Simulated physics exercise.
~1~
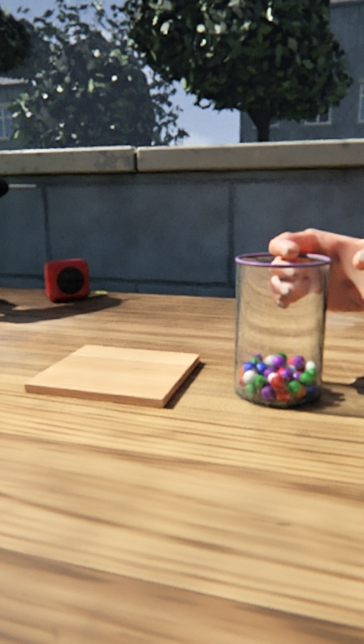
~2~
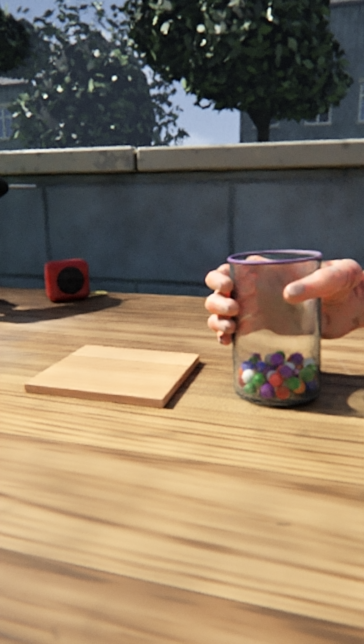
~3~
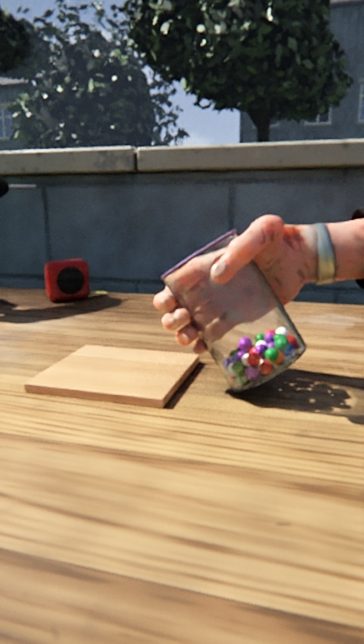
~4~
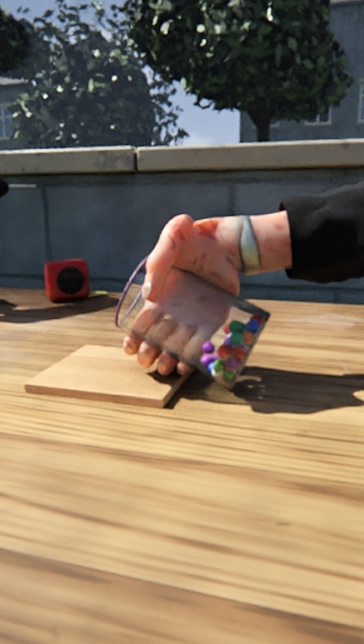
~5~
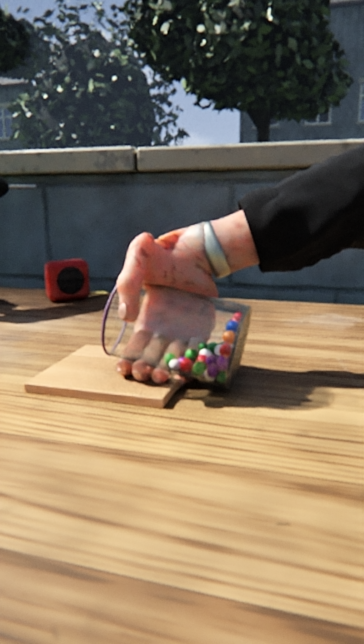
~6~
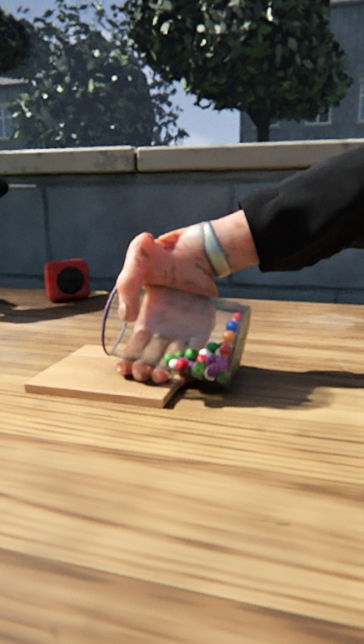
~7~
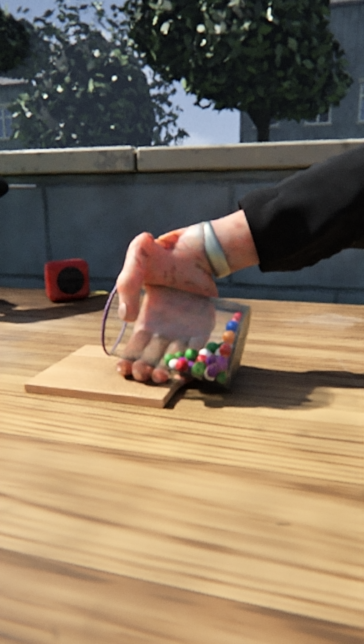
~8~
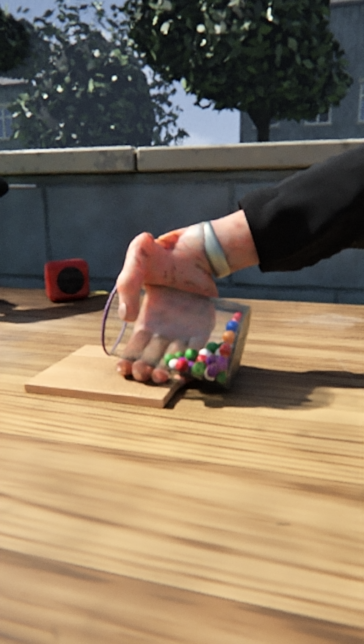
On a sunlit wooden table outdoors, a hand gripped an open glass of colourful beads and tipped it left until it lay nearly flat against a thin wooden block, where it was held still with all the beads staying inside.
